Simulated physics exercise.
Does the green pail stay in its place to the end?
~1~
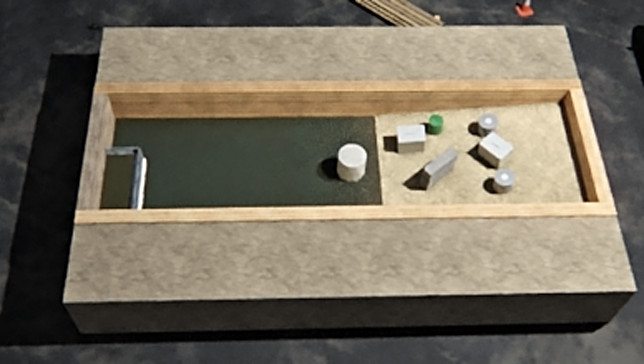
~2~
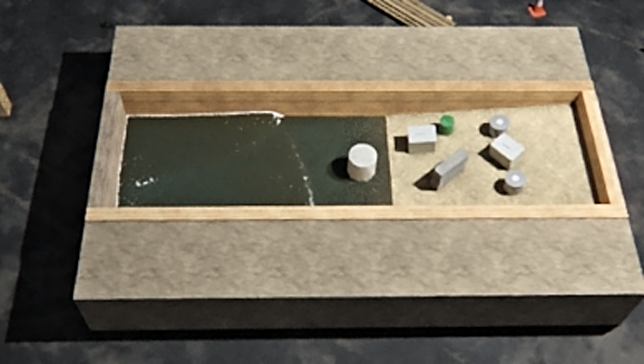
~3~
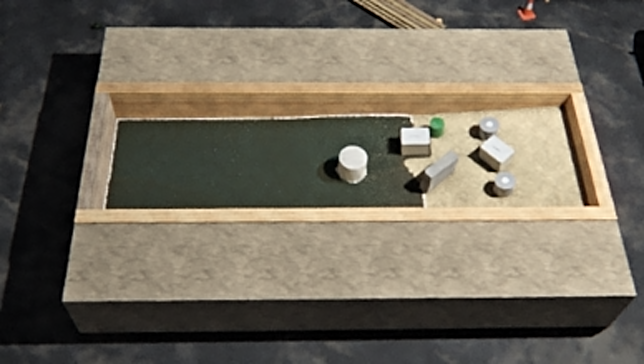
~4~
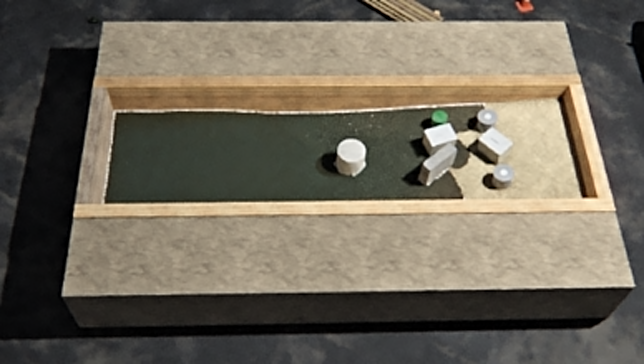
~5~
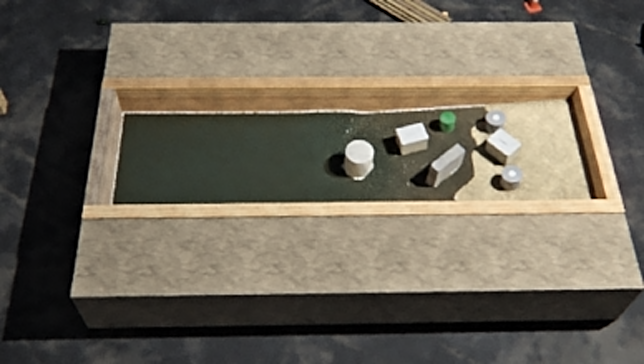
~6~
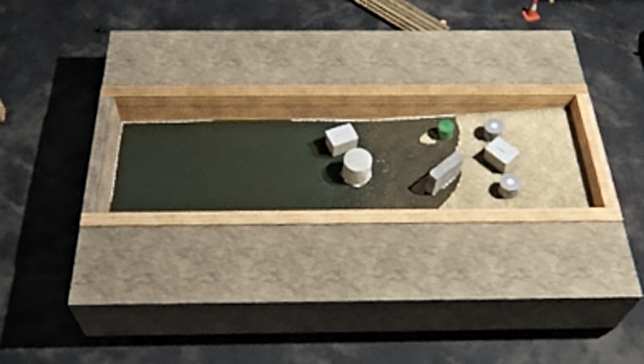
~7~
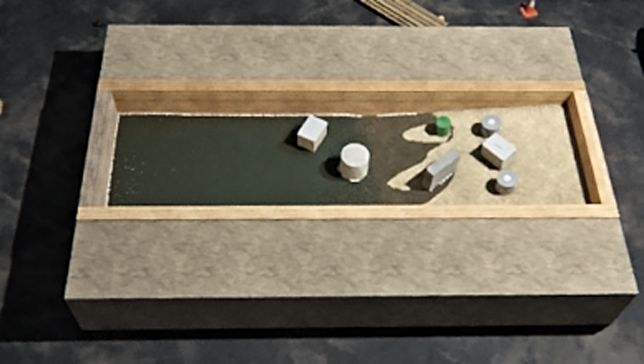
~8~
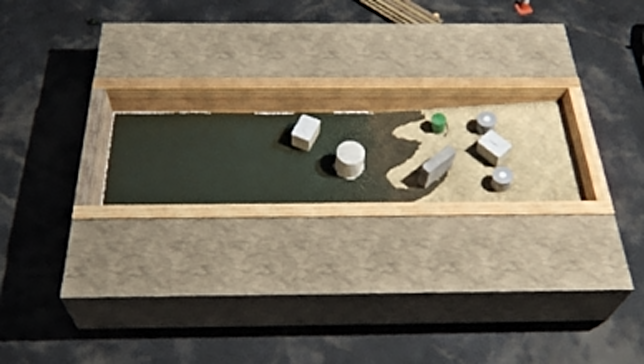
Yes, the green pail holds its place. The water reaches it and draws back, and it still stands where it began.
